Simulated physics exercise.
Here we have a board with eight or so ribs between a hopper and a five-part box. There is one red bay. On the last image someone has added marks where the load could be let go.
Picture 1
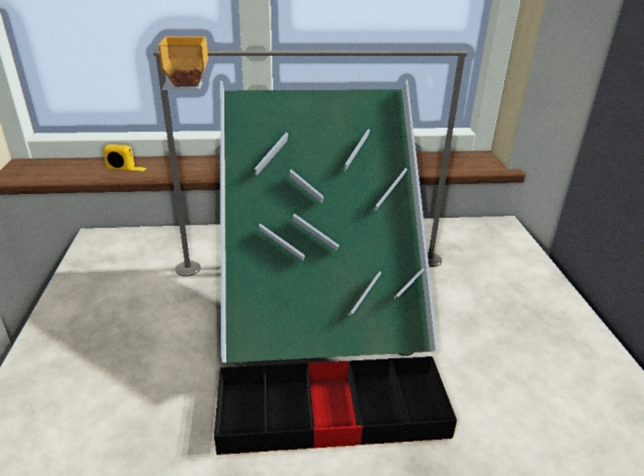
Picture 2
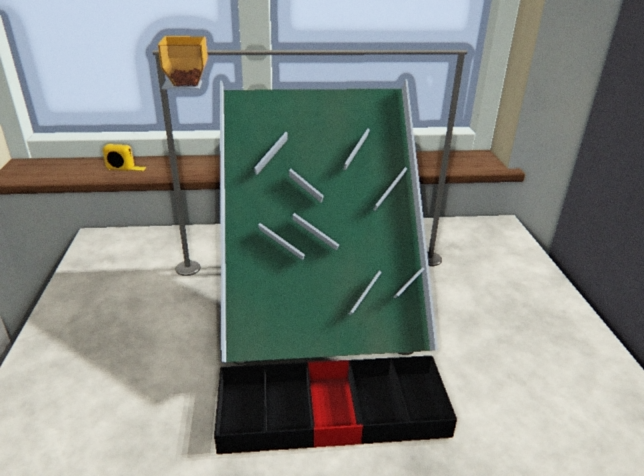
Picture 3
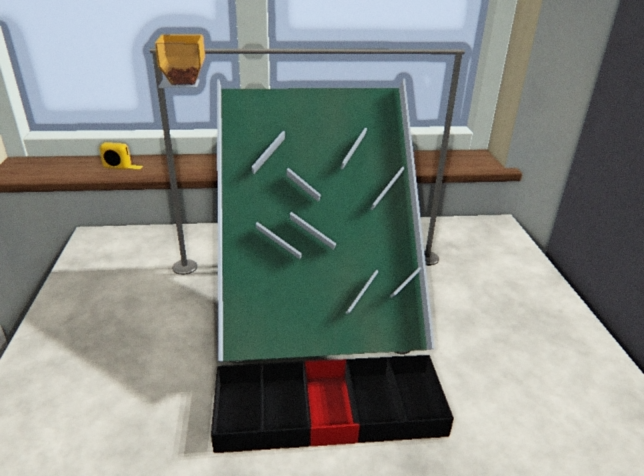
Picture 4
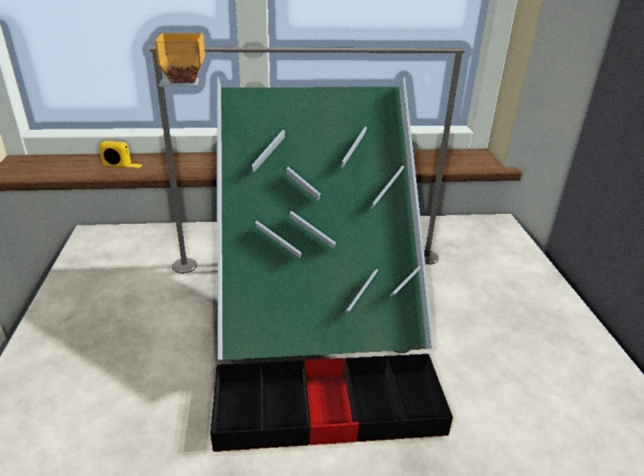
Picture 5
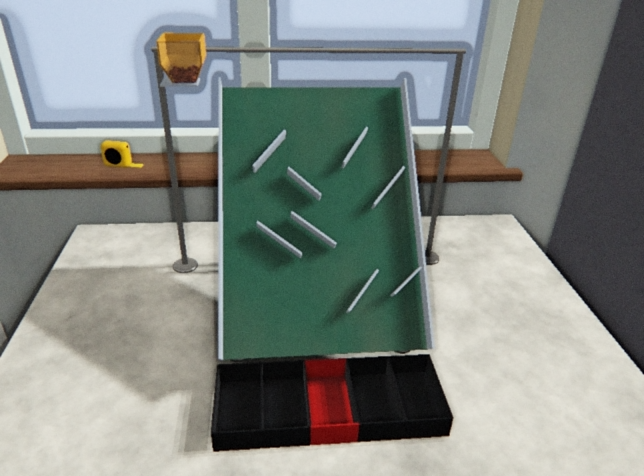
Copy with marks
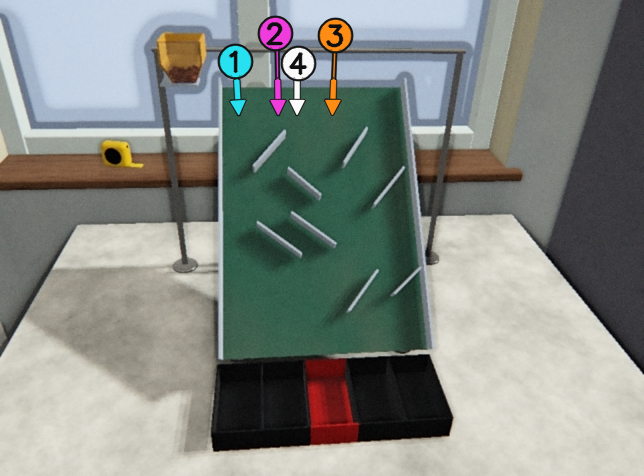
Nothing on the table moves; only the view shifts very slightly, nudging the whole scene a touch to the left and then settling. A yellow hopper holding brown pellets hangs from a metal rail at upper left, beside a green board with angled ribs above a black box with one red bay.
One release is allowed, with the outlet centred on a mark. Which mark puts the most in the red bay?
Take 3.
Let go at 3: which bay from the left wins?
It is the third one.
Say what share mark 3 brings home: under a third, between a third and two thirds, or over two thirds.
Over two thirds.
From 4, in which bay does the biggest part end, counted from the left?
It is the third one.
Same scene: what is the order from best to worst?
Best to worst: 3, 4, 2, 1.
On the marked copy, mark 1 meets the board at (238, 109); mark 2 meets the board at (278, 109); mark 3 meets the board at (332, 109); mark 4 meets the board at (297, 109).
If 1 is chosen, not one piece in the red bay, roughly two thirds in other bays, roughly a third outside the box.
If 2 is chosen, roughly a quarter in the red bay, roughly half in other bays, roughly a quarter outside the box.
If 3 is chosen, the larger part in the red bay, about a tenth in other bays.
If 4 is chosen, roughly two thirds in the red bay, roughly a quarter in other bays, about a tenth outside the box.
